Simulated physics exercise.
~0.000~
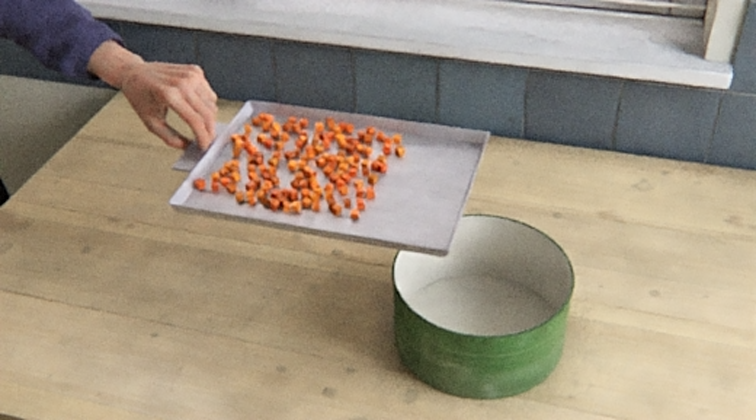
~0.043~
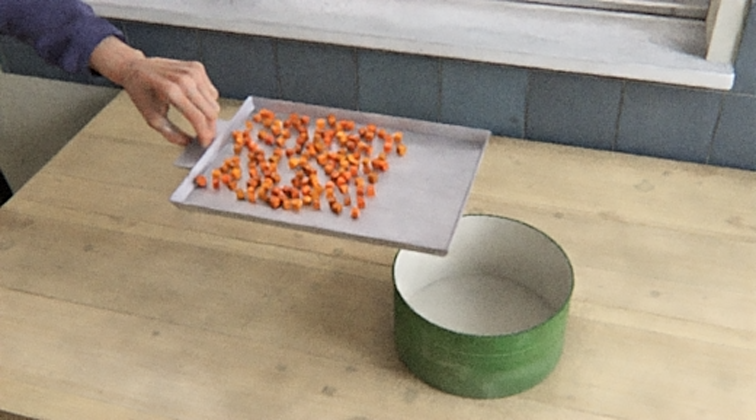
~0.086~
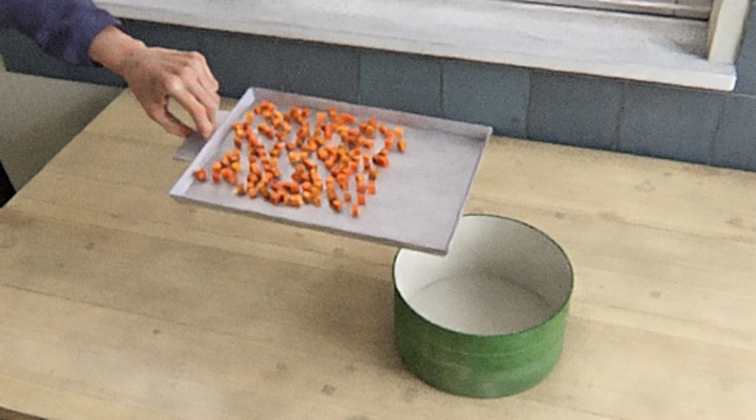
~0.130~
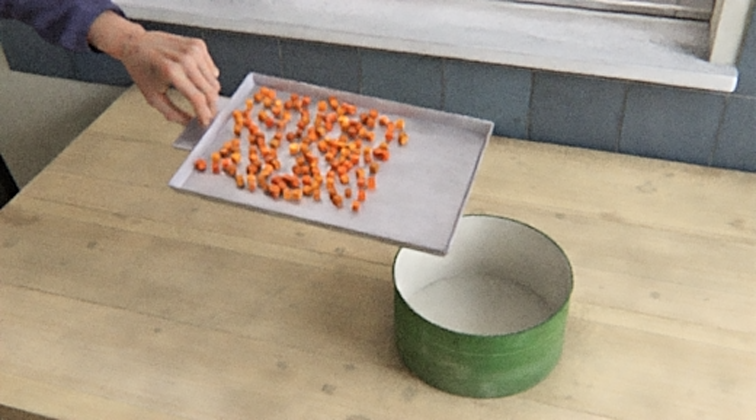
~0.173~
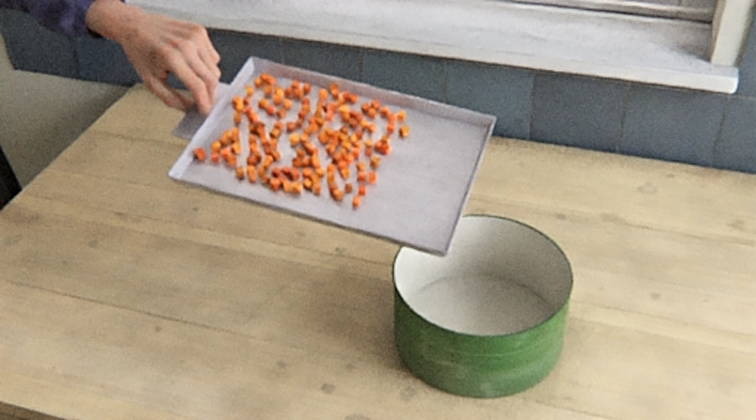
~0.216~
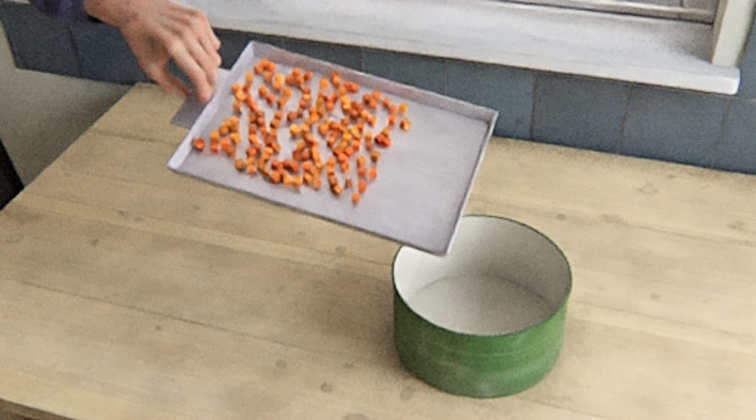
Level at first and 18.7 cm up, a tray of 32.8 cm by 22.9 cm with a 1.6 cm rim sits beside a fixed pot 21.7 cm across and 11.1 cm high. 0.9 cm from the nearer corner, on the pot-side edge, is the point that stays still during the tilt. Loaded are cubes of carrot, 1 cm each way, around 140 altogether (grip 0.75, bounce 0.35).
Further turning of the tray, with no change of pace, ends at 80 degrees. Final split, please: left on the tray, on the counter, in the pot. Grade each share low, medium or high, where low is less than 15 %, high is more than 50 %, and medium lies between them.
Shares - tray: Low, counter: High, pot: Medium.
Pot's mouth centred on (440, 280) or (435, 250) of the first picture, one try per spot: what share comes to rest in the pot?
First try about 35 per cent, second try about 0 per cent.
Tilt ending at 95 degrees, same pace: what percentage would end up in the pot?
Around 25 %, I reckon.
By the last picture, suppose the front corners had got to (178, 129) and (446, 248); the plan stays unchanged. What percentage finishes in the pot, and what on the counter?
The pot gets 85 and the counter 15.
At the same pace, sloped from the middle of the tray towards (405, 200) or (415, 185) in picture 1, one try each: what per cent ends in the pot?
The share comes to roughly 75 in a hundred, then roughly 60 in a hundred.
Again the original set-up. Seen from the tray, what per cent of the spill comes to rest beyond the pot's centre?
I'd put it close to 90 per cent.
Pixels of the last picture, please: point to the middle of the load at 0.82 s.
Somewhere about (420, 246) in the last view.
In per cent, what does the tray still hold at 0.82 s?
Around 70 percent of it.
After 0.58 s, tilt 46 degrees; the tray holds 100 %, the pot 0 %.
After 0.82 s, tilt 68 degrees; the tray holds 70 %, the pot 0 %.
After 1.17 s, tilt 80 degrees; the tray holds 5 %, the pot 20 %.
In the end, at 2.5 s, tray 0 %, counter 75 %, pot 25 %.
